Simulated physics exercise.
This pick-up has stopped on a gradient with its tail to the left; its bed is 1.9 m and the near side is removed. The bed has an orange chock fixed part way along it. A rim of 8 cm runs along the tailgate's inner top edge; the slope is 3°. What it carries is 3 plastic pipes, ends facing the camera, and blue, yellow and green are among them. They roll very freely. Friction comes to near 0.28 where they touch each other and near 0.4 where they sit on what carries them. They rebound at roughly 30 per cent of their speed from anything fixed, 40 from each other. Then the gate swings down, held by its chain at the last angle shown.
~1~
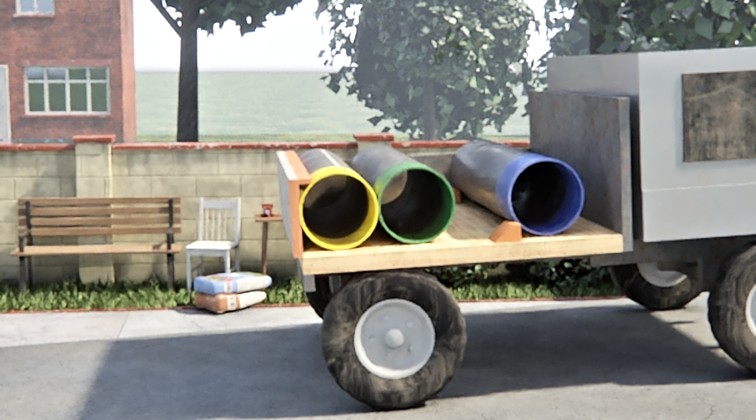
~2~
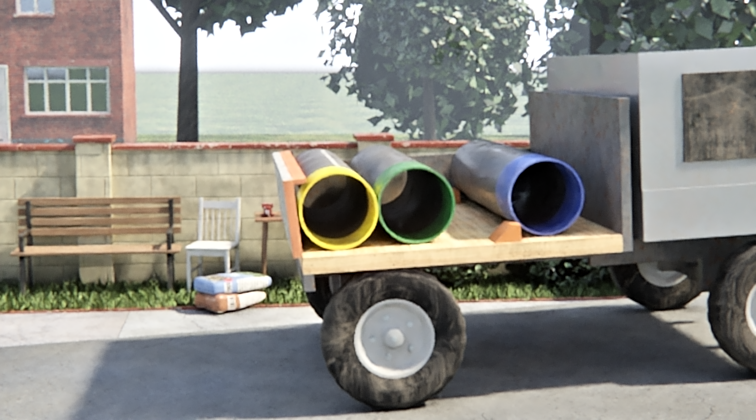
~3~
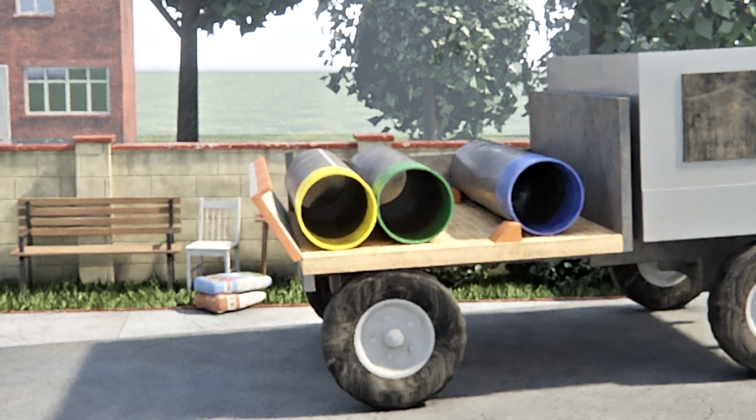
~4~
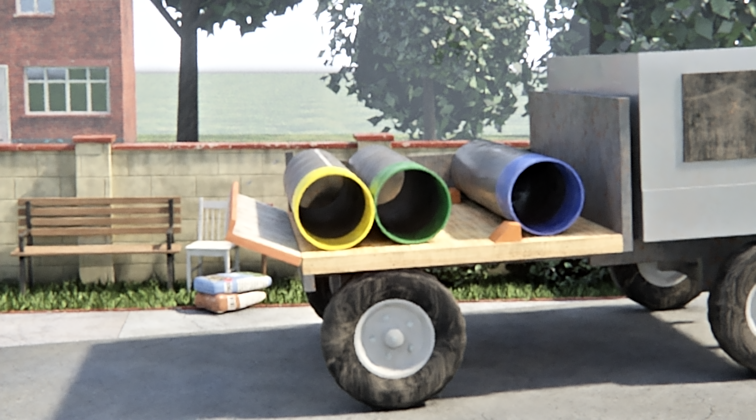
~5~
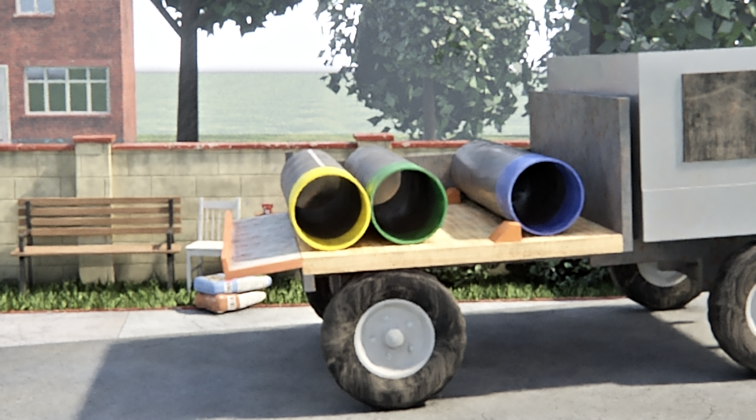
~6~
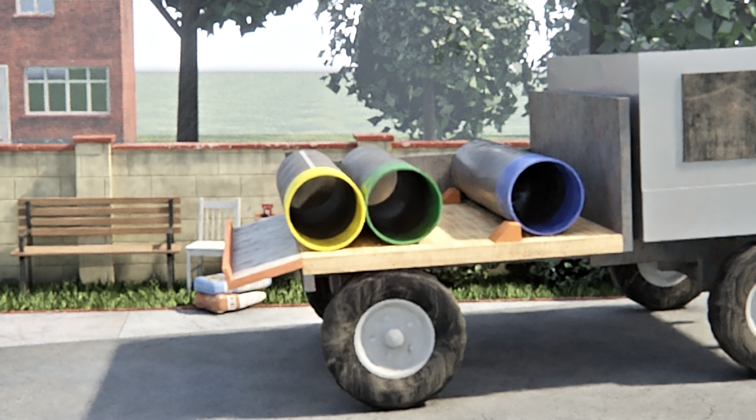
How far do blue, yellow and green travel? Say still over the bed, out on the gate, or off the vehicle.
For blue: Still over the bed. For yellow: Off the vehicle. For green: Off the vehicle.
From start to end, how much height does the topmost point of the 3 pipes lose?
Drop: Approx. 0 centimetres.
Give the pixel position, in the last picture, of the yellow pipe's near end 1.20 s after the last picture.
Estimated pixel position: About (248, 229).
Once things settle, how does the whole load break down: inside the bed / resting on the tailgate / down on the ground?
Respectively 1, 0, 2.
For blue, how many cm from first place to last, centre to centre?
Blue: Roughly 0.
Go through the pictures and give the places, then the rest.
The first frame shows blue (547, 197), yellow (339, 211), green (417, 206); gate 87° above level, tip at (293, 183); 3 of the 3 make up the bottom layer on the bed.
The second frame shows blue (547, 197), yellow (339, 211), green (417, 206); gate 83° above level, tip at (288, 184).
The third frame shows blue (547, 197), yellow (338, 211), green (416, 206); gate 57° above level, tip at (256, 198).
The fourth frame shows blue (547, 197), yellow (335, 211), green (413, 206); gate 20° above level, tip at (229, 237).
The fifth frame shows blue (547, 197), yellow (331, 212), green (409, 206); gate 9° below level, tip at (228, 275).
The sixth frame shows blue (547, 197), yellow (326, 212), green (404, 207); gate 17° below level, tip at (231, 285).
Another 0.5 s on from the last picture, blue is on the bed, 145 cm short of the hinge; yellow is on the bed, 5 cm short of the hinge, rolling left; green is on the bed, 50 cm short of the hinge, rolling left; 0 gone off the back.
Another 1.2 s on from the last picture, yellow is on the gate, 30 cm past the hinge, rolling left; green is on the bed, 30 cm short of the hinge, rolling left; still the same for blue; 0 gone off the back.
Another 1.9 s on from the last picture, yellow is dropping off the gate; green is on the gate, 5 cm past the hinge, rolling left; still the same for blue; 1 gone off the back.
Another 2.7 s on from the last picture, yellow is out on the ground; green is dropping off the gate; still the same for blue; 2 gone off the back.
In the end (4.9 s after the last picture), blue is on the bed, 145 cm short of the hinge; yellow is off the vehicle; green is off the vehicle; 2 gone off the back.
